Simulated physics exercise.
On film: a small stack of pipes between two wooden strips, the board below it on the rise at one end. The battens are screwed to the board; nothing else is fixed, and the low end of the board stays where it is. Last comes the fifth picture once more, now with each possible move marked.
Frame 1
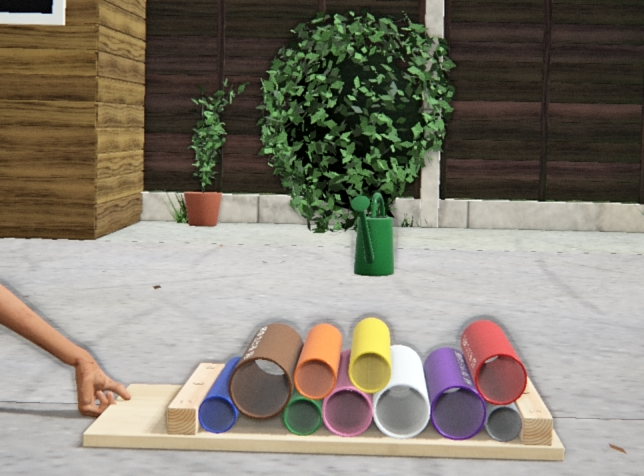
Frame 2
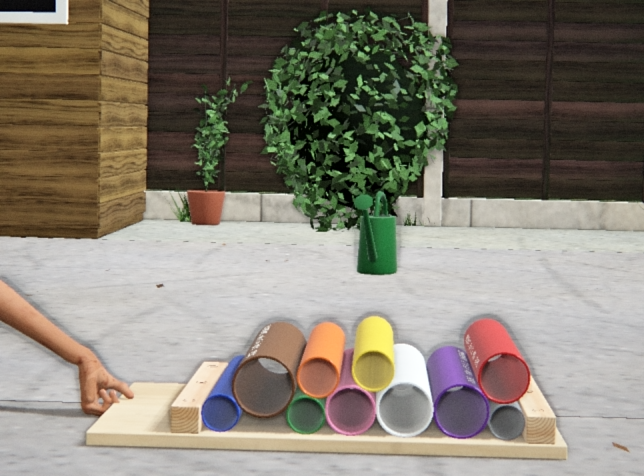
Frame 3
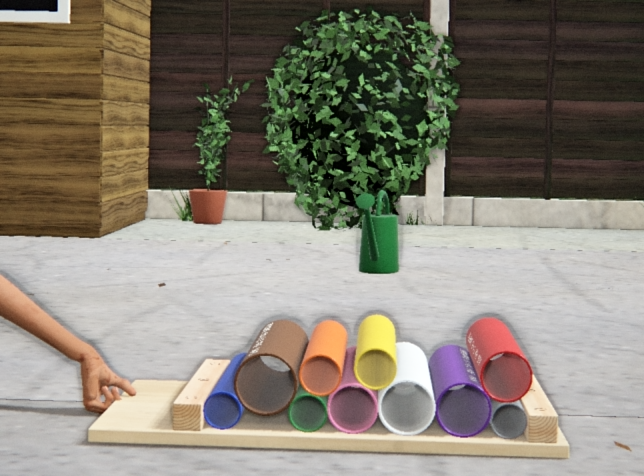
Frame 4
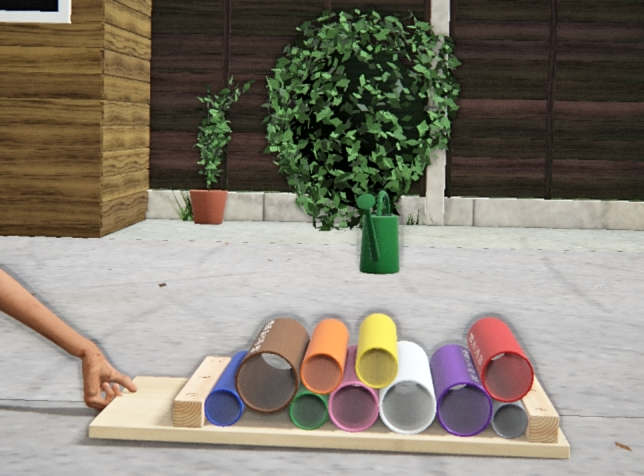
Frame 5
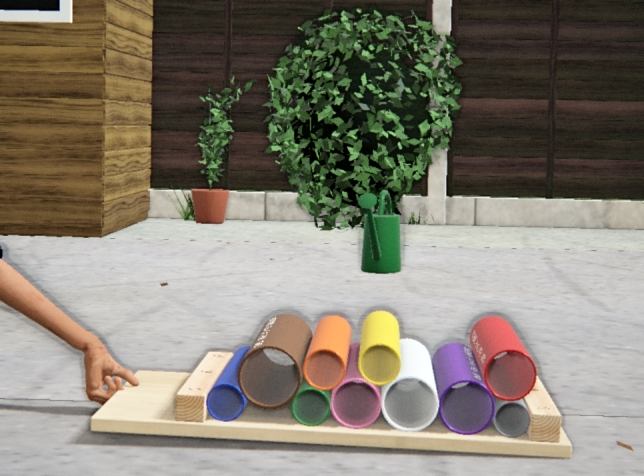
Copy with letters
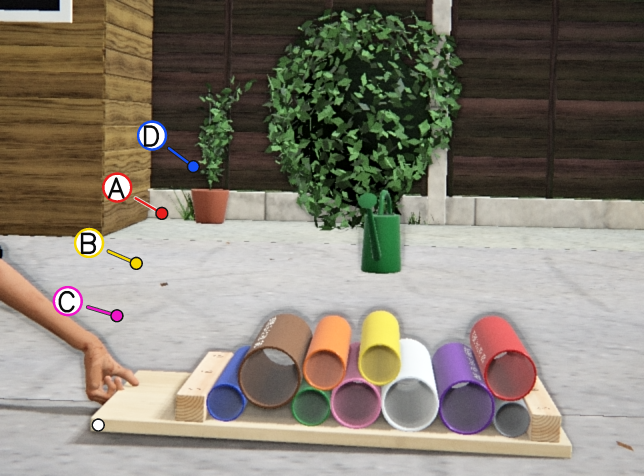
At the start, a hand grips the left end of a wooden board on the paving, where a small stack of colourful pipes sits between two wooden strips. The hand then slowly raises that end a little, and the pipes tilt slightly with the board, keeping their arrangement.
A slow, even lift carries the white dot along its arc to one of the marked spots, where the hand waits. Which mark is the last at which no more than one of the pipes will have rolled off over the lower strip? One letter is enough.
It can be raised to D.
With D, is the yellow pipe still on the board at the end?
The yellow pipe: Yes.
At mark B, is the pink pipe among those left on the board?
Yes, with B.
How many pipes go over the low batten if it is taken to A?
It comes to one.
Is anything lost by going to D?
Yes.
On the marked copy, A at (162, 214); B at (137, 263); C at (117, 316); D at (193, 167); the white dot at (98, 425).
Taking D. A third of the way, board at 20°.
Two thirds of the way, board at 36°.
When it is over, board at 36°, one over the low batten (red).
As for the rest, A one over the low batten (red); B one over the low batten (red); C one over the low batten (red).
